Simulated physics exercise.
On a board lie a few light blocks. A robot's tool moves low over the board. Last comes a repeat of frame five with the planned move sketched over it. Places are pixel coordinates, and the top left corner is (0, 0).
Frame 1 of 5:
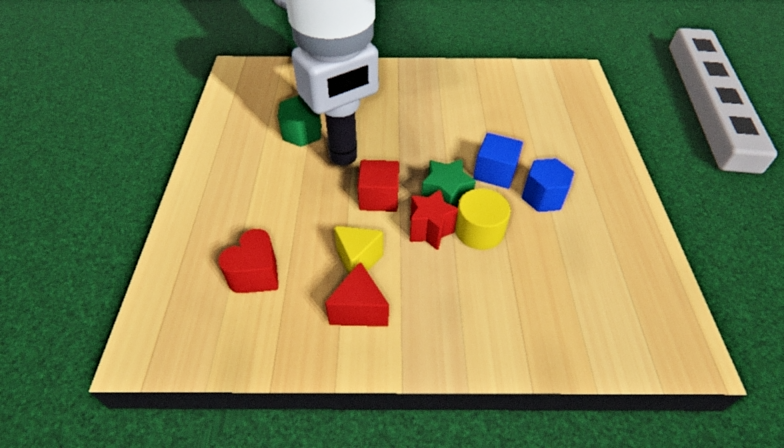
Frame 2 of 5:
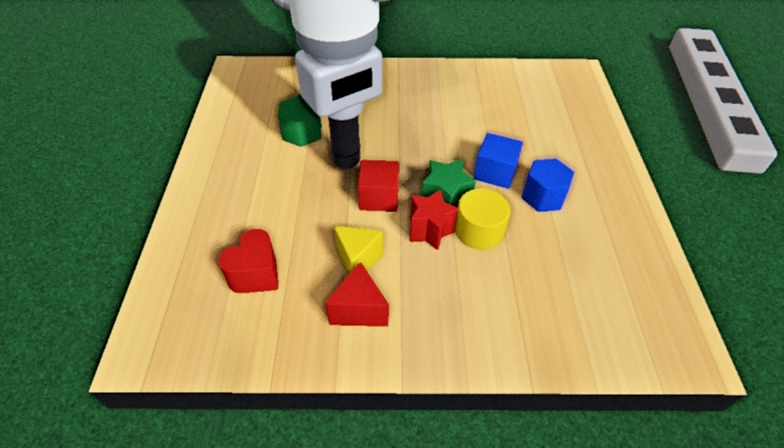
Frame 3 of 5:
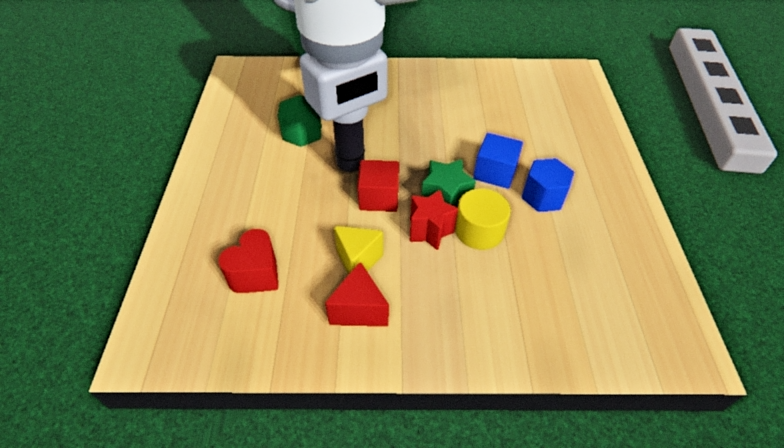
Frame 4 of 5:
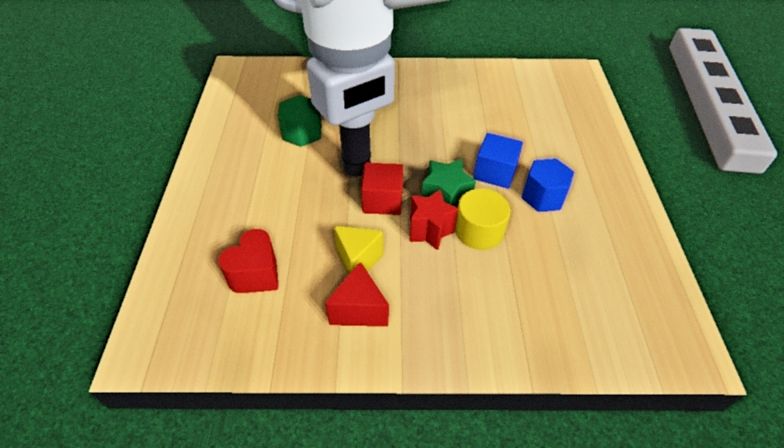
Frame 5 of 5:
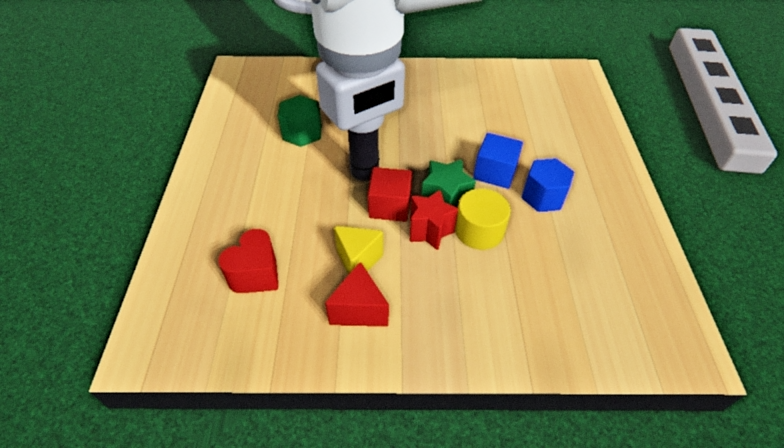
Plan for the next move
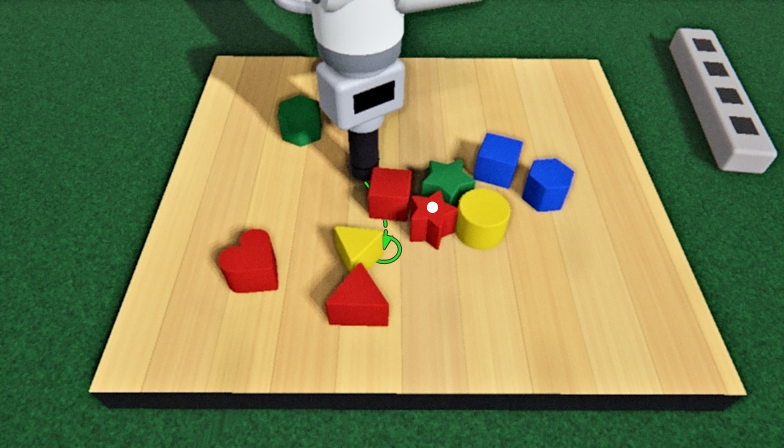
A robot's dark tool moves low over a wooden board scattered with colourful blocks, easing toward a red cube from its upper left. It reaches the cube and pushes it a short way right and slightly down, closer to the red and green stars, while the other blocks stay still.
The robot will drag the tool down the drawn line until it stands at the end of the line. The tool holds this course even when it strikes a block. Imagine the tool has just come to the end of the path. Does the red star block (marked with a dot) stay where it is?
No.
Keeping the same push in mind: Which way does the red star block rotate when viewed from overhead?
Top view: Counterclockwise.
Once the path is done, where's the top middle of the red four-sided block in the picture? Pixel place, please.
That would be at about pixel (422, 248).
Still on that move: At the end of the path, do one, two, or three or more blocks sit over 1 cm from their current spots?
Two blocks shift.
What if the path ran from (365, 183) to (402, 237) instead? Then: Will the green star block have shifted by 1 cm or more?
It seems not.
Path on the board, from (365, 183) over (379, 202) and (385, 224) to (384, 249); the dot is on the red star block.
On the path given first. Halfway along, tool at (383, 203); red four-sided block at (405, 217), turned 20° clockwise; red star block at (448, 228), turned 55° anticlockwise.
At the end, tool at (384, 239); yellow triangular piece at (356, 243), turned 25° clockwise; red four-sided block at (422, 248), turned 20° anticlockwise; red star block at (465, 239), turned 85° anticlockwise; yellow circular block at (489, 208).
